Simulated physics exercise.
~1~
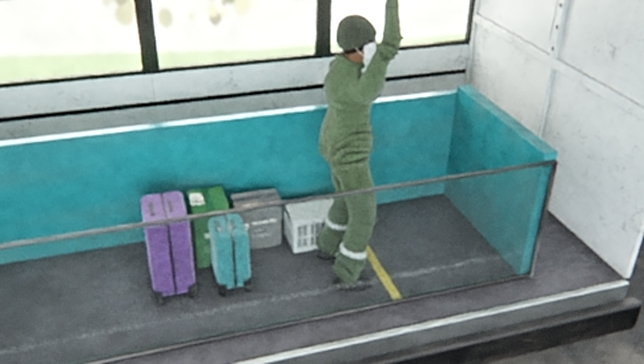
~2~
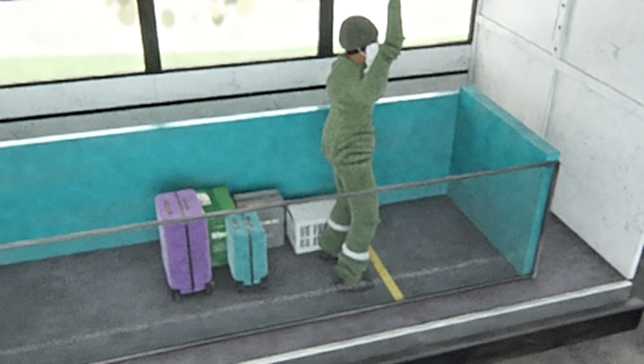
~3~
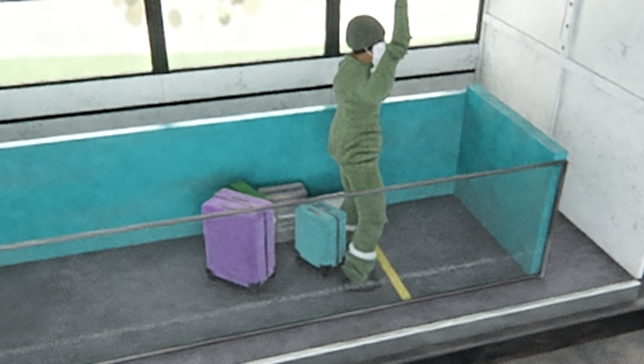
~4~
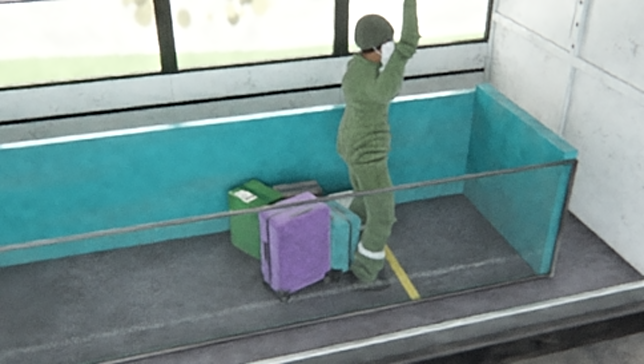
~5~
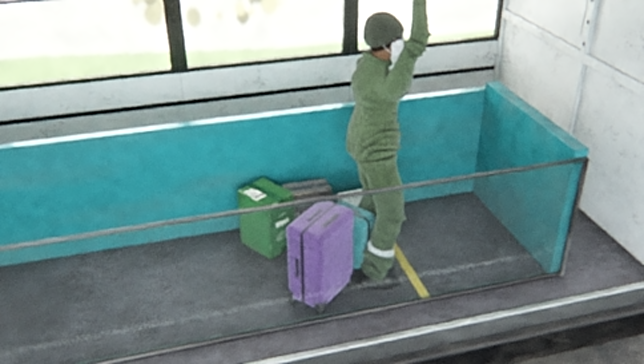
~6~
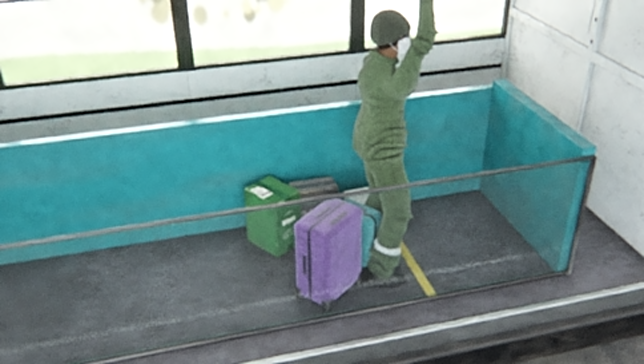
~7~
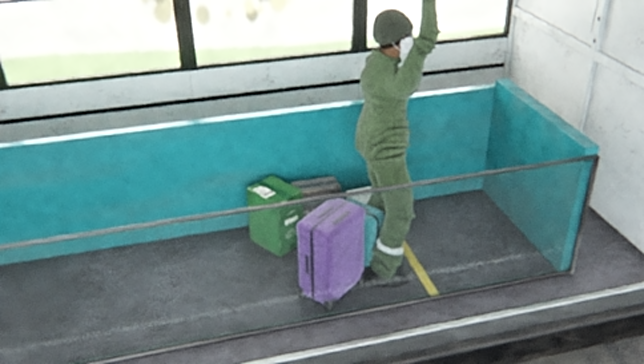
A purple suitcase and a smaller teal one roll right across the bay floor toward a helmeted person in green standing with one arm raised, while a green case, grey box and white crate shift right too. All come to rest short of the yellow line.
